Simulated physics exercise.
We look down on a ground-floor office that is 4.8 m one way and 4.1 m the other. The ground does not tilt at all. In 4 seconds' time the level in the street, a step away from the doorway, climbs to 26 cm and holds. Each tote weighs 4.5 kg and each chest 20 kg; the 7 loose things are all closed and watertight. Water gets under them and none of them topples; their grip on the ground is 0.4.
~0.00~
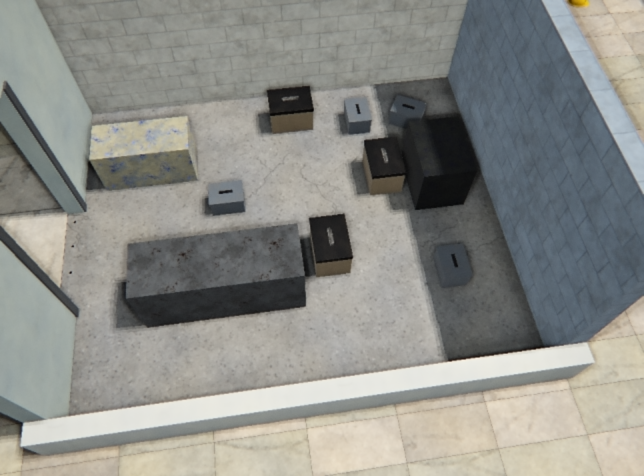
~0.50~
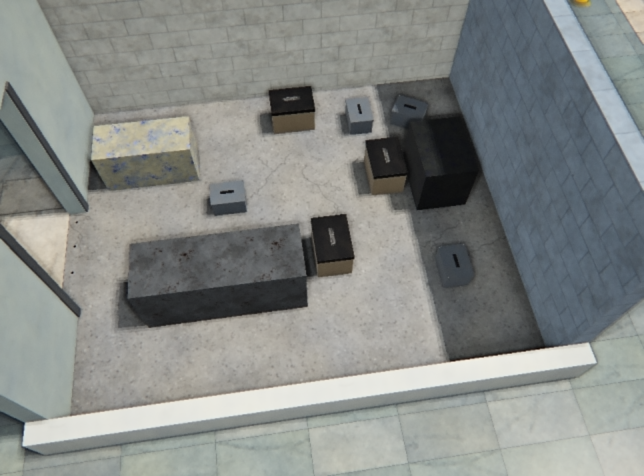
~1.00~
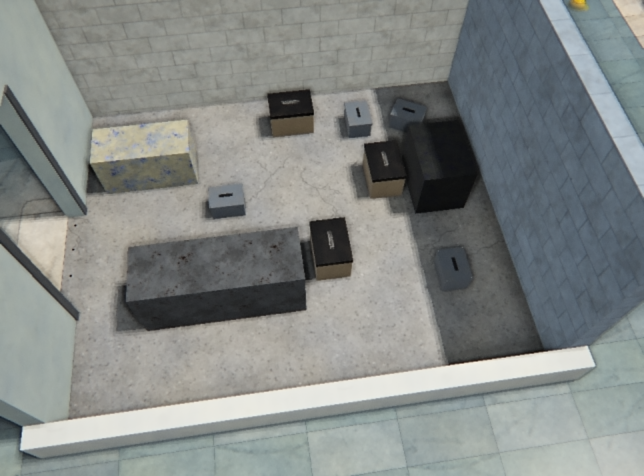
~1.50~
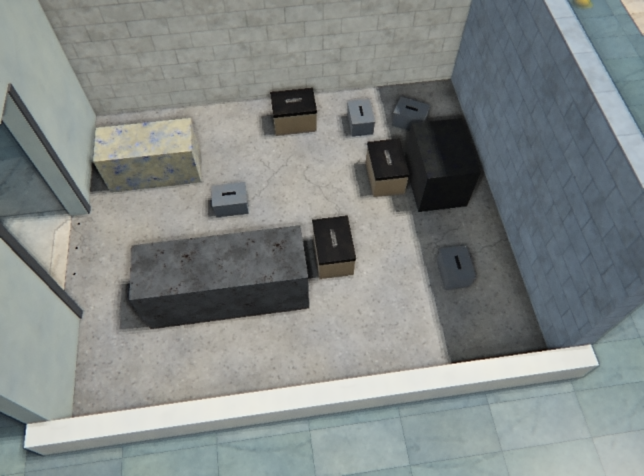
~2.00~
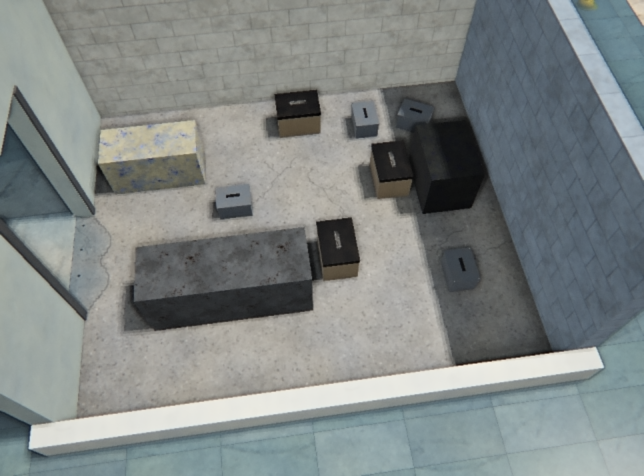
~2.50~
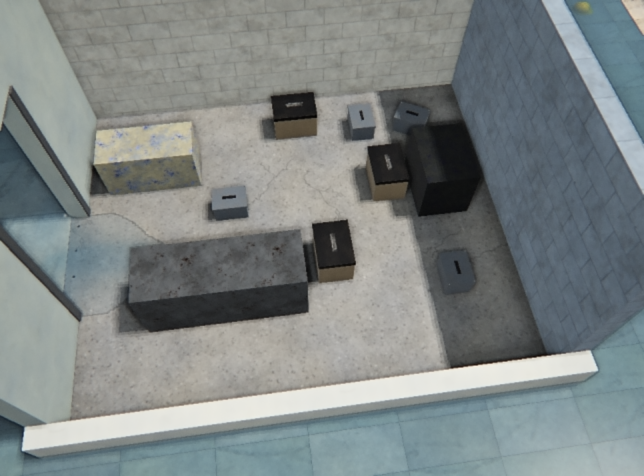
In a walled room, boxes stay still as water covers the paving outside and enters the doorway.
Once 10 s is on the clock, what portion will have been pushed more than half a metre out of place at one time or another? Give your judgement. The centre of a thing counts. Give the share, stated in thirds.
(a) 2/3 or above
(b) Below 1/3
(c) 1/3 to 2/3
Answer: A.
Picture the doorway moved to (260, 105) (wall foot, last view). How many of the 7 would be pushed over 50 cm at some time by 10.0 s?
Result: 4.
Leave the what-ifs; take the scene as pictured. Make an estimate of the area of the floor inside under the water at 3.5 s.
Flooded: Near 3.0 m2.
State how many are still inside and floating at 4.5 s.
At that time the total is 0.
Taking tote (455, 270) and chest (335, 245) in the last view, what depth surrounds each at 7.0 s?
First about 3 cm, second about 4 cm.
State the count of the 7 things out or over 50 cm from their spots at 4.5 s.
By my reckoning, 1.
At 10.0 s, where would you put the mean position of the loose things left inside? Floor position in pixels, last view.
Centre of the remaining things: Roughly (412, 174).
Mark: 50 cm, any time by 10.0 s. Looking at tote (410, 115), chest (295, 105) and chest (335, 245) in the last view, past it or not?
Taking them in that order, the first is beyond the limit, the second within the limit and the third within the limit.
After 3.5 s 0 of 7 are over 50 cm from their spots; 0 afloat.
After 4.5 s 1 of 7 are over 50 cm from their spots; 0 afloat.
After 7.0 s 4 of 7 are over 50 cm from their spots; 2 afloat.
After 10.0 s 5 of 7 are over 50 cm from their spots, and 5 have been at some point; 6 afloat.
